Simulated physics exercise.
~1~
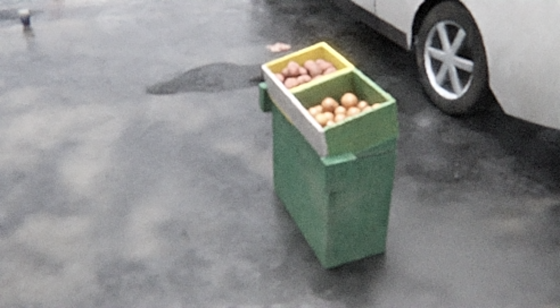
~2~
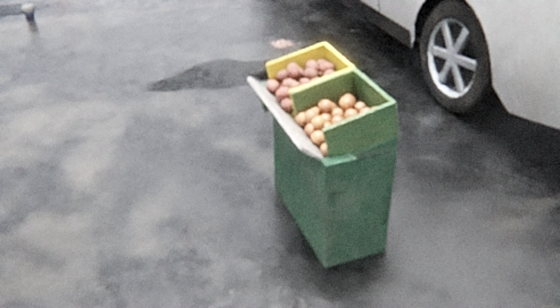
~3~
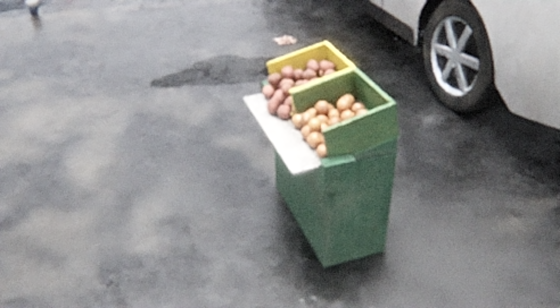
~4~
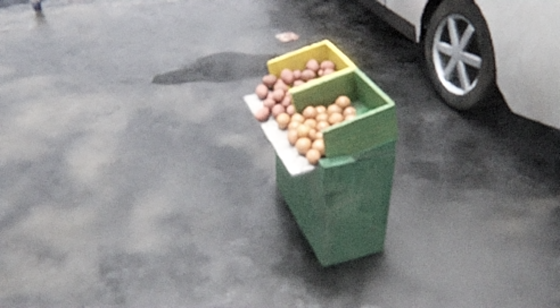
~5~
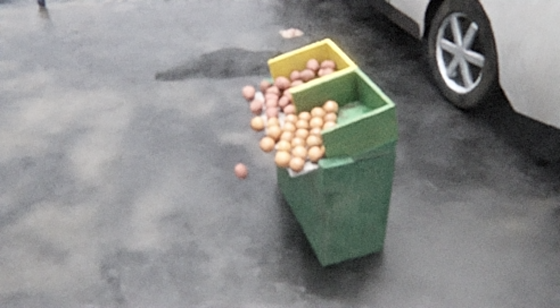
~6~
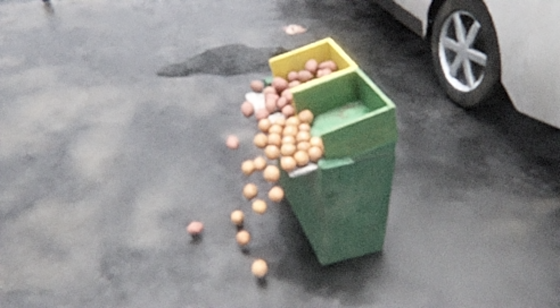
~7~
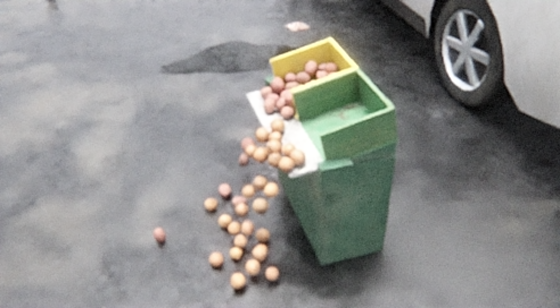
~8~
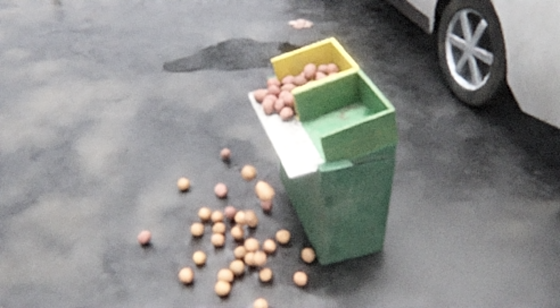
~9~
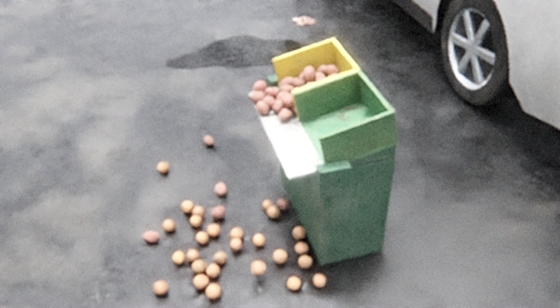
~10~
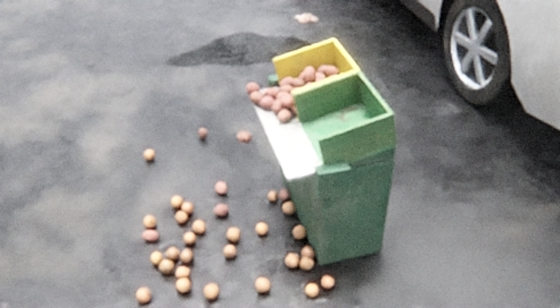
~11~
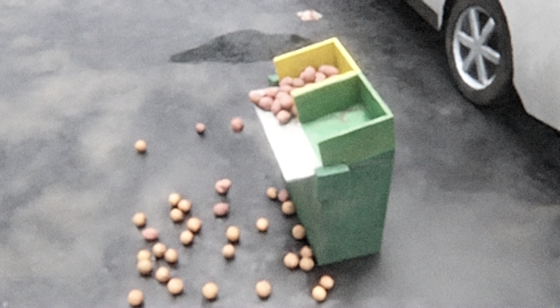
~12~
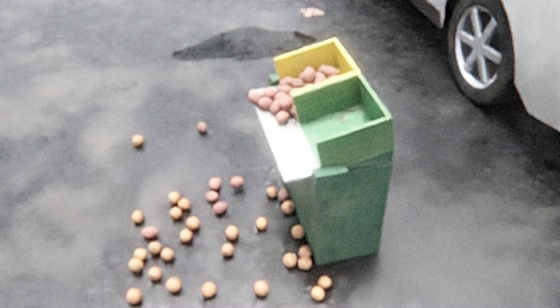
On wet, dark grey pavement seen from above, a green stand holds two open boxes, with part of a pale car at the upper right. The nearer green box is full of light brown onions, and the yellow one behind it holds red potatoes. The pale flap along their left side swings down and outward, and the goods slide onto it. Onions pour over its edge with a few potatoes, drop to the ground and roll left. The view drifts slightly as they settle, leaving the green box empty, most potatoes still in and before the yellow box, and the flap open.
